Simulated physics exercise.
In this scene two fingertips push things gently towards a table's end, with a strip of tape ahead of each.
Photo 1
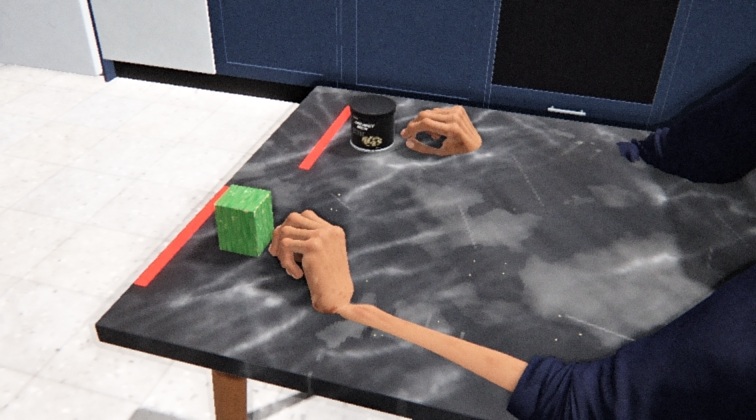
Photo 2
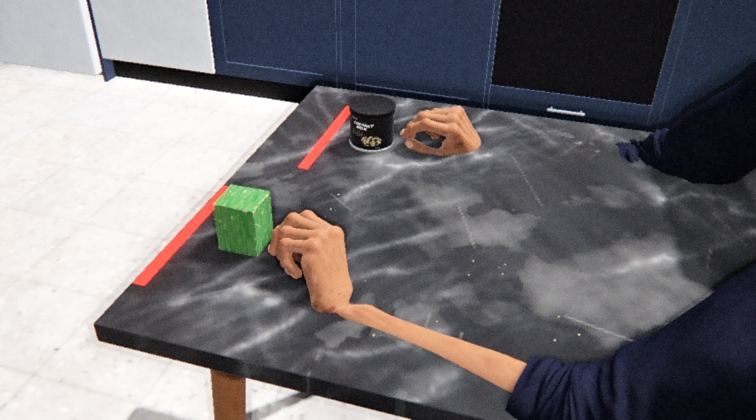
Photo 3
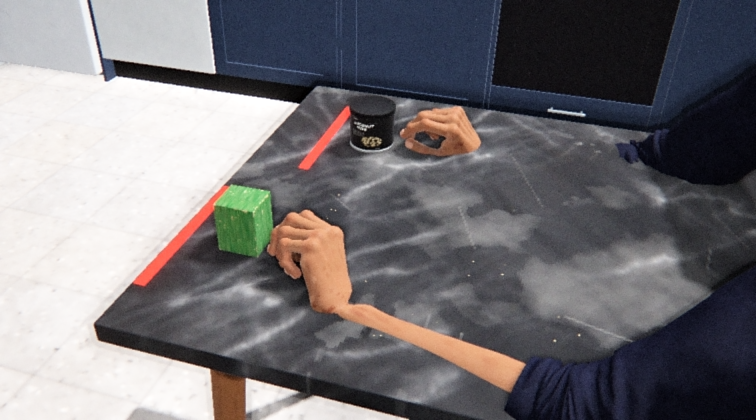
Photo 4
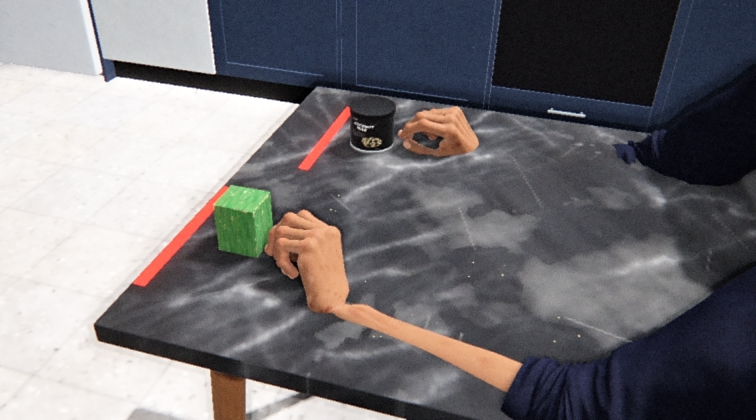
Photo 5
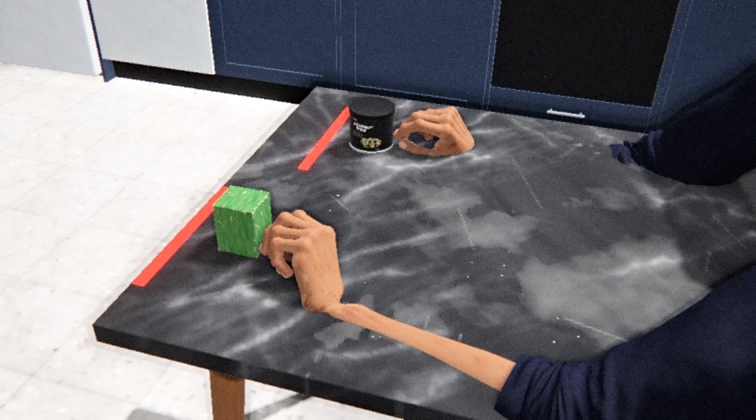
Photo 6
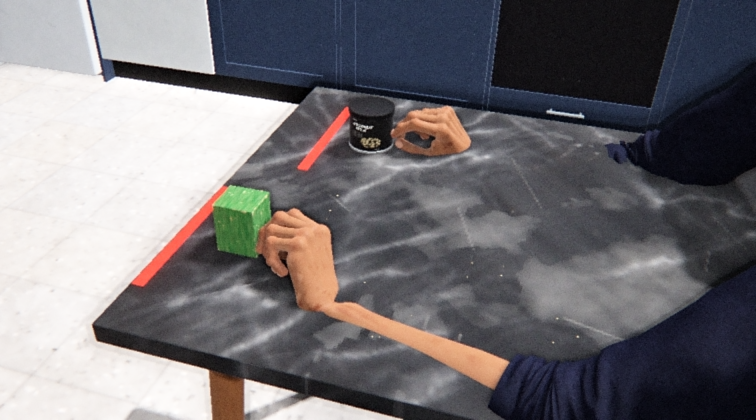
Two hands rest on a dark marbled table, the nearer one beside a green block and the farther one beside a black tin, with red tape strips to the left. Both hands then edge slightly left, closing in on the objects, while the block and tin show almost no movement.
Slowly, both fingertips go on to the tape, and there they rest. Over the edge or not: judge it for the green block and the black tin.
In the end green block: Down off the table, black tin: Still up on the table.
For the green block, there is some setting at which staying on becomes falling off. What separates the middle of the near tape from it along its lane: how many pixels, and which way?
About 16 pixels right.
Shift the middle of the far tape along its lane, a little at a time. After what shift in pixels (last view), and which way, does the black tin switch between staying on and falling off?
Roughly 28 pixels to the left.
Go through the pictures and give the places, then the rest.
In the first picture, green block (245, 221); black tin (373, 124).
In the second picture, black tin (372, 124).
In the third picture, green block (244, 221).
In the fourth picture, black tin (372, 125).
In the fifth picture, green block (243, 222).
In the sixth picture, green block (243, 222); black tin (371, 125).
Then, 1.50 s on from there, green block turned 9° from its first pose near (166, 207); black tin displaced about its own width near (310, 115).
Then, 1.76 s on from there, green block on its way down near (149, 323); black tin displaced well along near (302, 114).
Then, 1.94 s on from there, green block on its way down; black tin displaced well along near (302, 114).
In the end, the green block drops to the floor; the black tin is still on the table, near (302, 114).
